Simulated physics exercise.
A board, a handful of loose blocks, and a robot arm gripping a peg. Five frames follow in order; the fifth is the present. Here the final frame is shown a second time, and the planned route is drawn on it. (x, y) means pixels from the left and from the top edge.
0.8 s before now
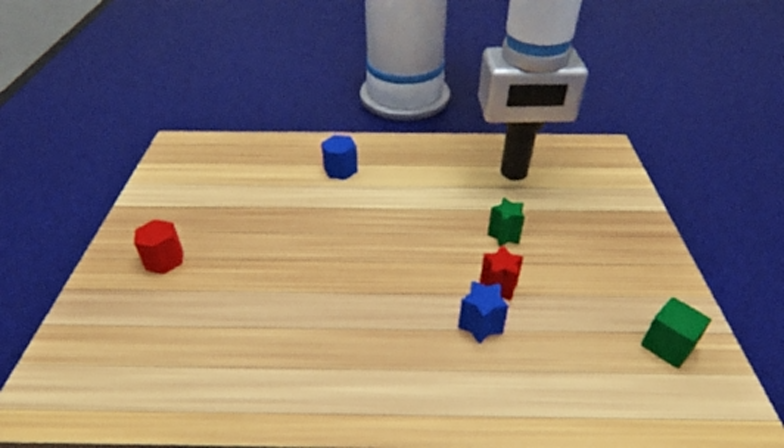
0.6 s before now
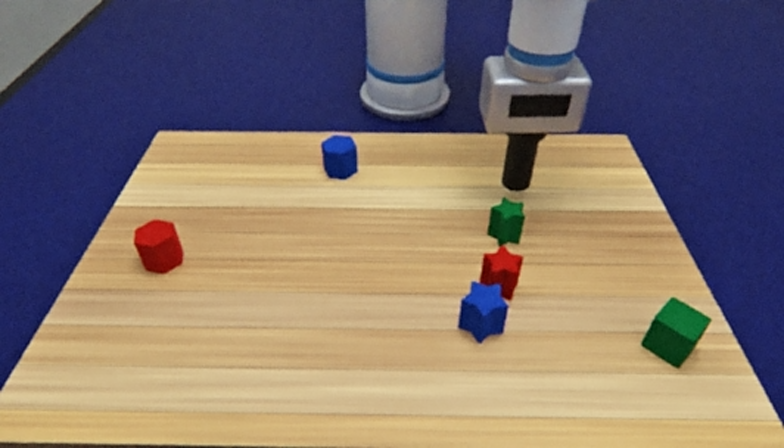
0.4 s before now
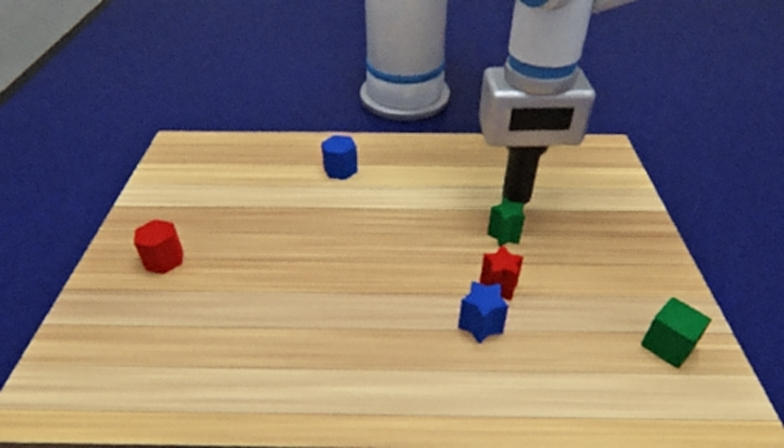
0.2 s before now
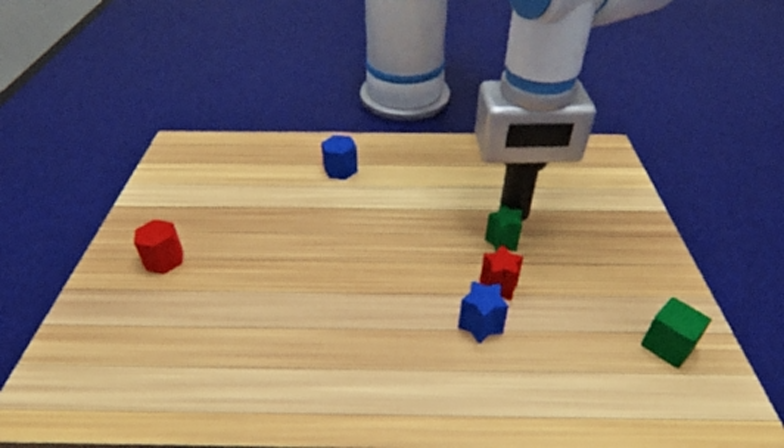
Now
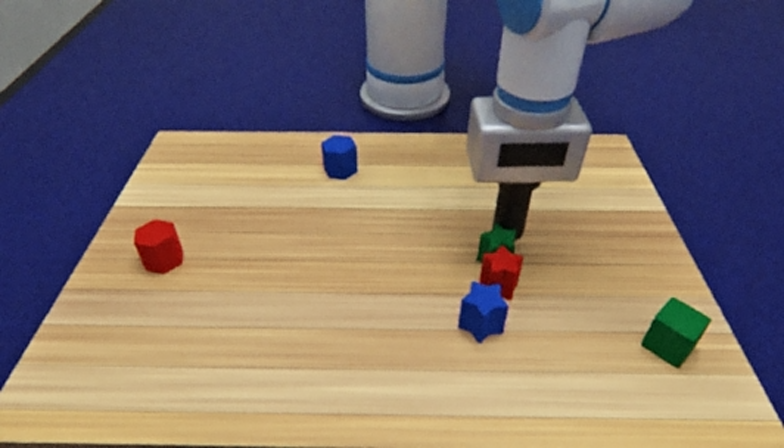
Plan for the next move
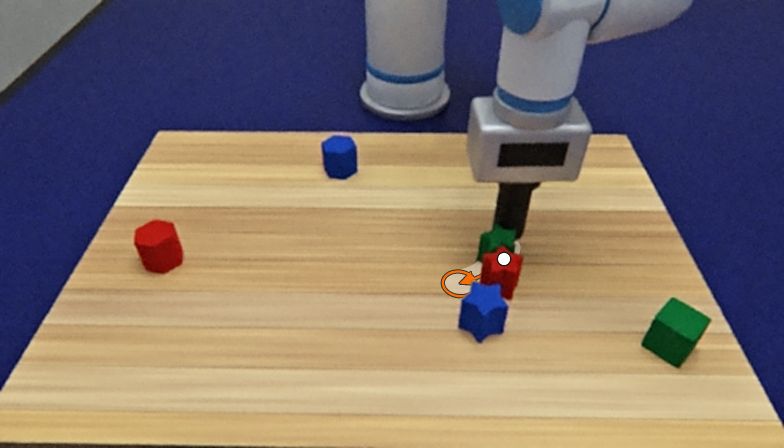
The robot arm lowers its peg and nudges the green star toward the red star.
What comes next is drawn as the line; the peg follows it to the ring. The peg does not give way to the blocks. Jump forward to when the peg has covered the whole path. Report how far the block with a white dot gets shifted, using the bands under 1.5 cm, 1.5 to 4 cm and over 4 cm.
The displacement of the block with a white dot is above 4 cm.
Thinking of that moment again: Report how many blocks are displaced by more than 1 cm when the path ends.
Total moved: Three or more.
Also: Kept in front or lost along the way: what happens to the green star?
I'm fairly sure the green star rides along ahead of the peg to the very end.
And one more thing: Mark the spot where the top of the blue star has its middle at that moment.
My estimate: (491, 323).
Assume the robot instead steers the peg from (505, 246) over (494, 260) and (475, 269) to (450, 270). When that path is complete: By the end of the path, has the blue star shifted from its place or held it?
Answer: Moved.
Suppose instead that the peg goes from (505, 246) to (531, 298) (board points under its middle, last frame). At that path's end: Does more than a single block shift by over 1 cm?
Final answer: Yes.
Drawn move, from (505, 246) over (498, 262) and (482, 275) to (459, 284); the dot is on the red star.
What follows on the original path. Halfway along, peg (493, 255); blue star (489, 307), turned 15° clockwise; green star (479, 258); red star (495, 280), turned 45° anticlockwise.
At the end, peg (461, 269); blue star (491, 323); green star (446, 274); red star (478, 289), turned 100° anticlockwise.
